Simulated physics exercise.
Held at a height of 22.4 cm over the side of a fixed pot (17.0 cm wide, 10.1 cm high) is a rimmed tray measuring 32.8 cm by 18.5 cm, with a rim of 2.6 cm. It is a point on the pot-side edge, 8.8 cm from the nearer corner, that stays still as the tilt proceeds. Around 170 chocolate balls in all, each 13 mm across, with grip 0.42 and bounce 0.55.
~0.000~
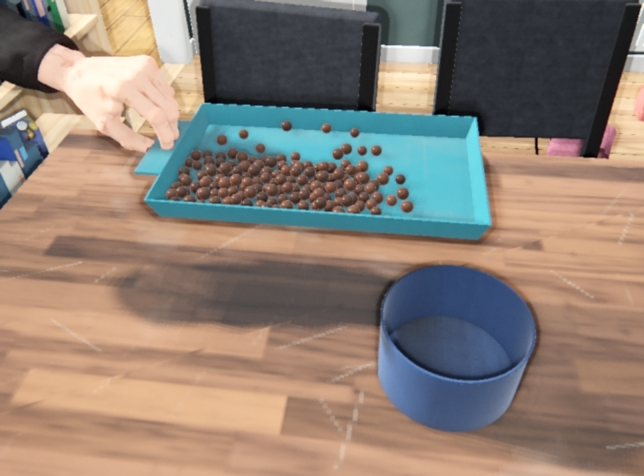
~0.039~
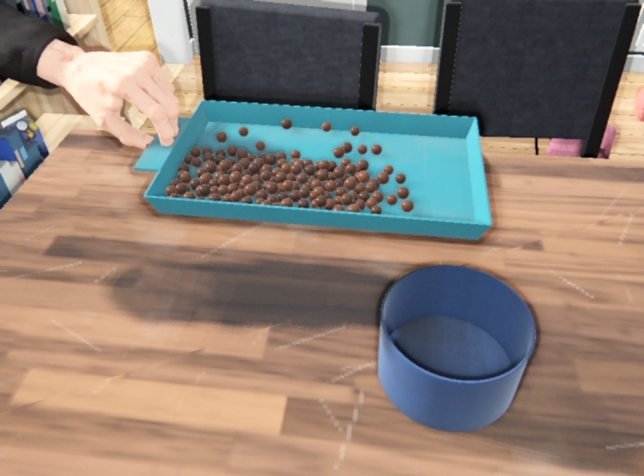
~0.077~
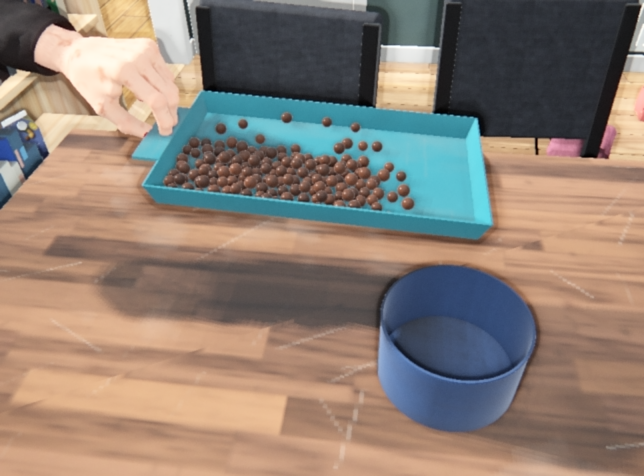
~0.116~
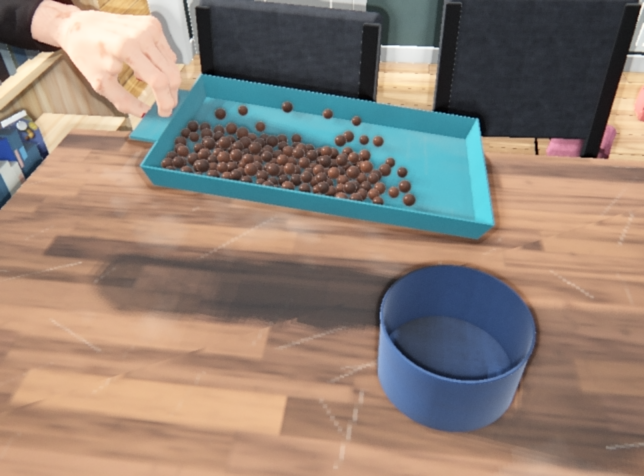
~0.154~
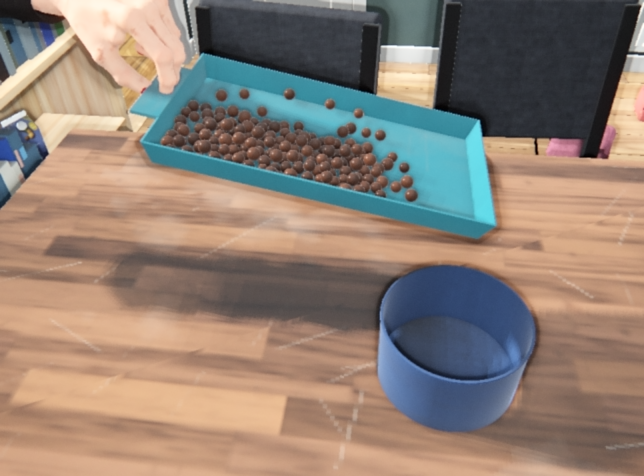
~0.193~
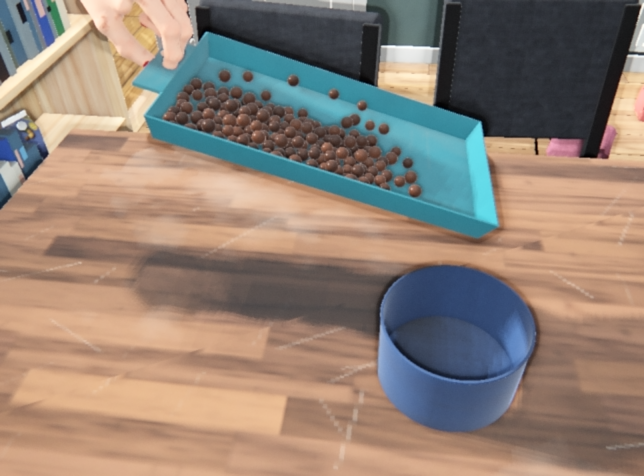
A shallow turquoise tray holding many small brown balls, heaped mostly toward its left, rests over a wood-grained table seen from above at an angle. A round blue pot stands empty in front at the right, with dark chairs behind and shelves at the left. A hand at the tray's left end lifts that side, slowly then faster, tilting it rightward while the balls barely shift and the view stays still.
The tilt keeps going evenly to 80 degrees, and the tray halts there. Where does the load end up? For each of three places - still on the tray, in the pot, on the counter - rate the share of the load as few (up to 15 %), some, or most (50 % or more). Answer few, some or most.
Tray: Few; pot: Few; counter: Most.
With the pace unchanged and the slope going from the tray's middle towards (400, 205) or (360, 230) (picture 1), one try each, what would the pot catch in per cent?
Roughly 70 per cent on the first try and 70 per cent on the second.
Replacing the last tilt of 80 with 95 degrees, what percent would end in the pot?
Then about 5 per cent.
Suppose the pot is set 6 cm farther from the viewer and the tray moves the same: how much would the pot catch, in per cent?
Roughly 10 per cent.
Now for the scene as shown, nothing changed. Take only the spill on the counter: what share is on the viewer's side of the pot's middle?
Roughly 10 percent of the spill.
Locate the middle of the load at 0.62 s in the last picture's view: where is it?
The middle of the load should be at about (486, 172) by then.
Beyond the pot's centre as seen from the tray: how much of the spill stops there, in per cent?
Roughly 100 per cent.
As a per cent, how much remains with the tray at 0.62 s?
Estimate: Near 90 in a hundred.
After 0.45 s, tilt 49 degrees; the tray holds 100 %, the pot 0 %.
After 0.62 s, tilt 70 degrees; the tray holds 90 %, the pot 0 %.
After 0.91 s, tilt 80 degrees; the tray holds 10 %, the pot 5 %.
By 2.2 s all is still; tray 0 %, pot 5 %, counter 95 %.
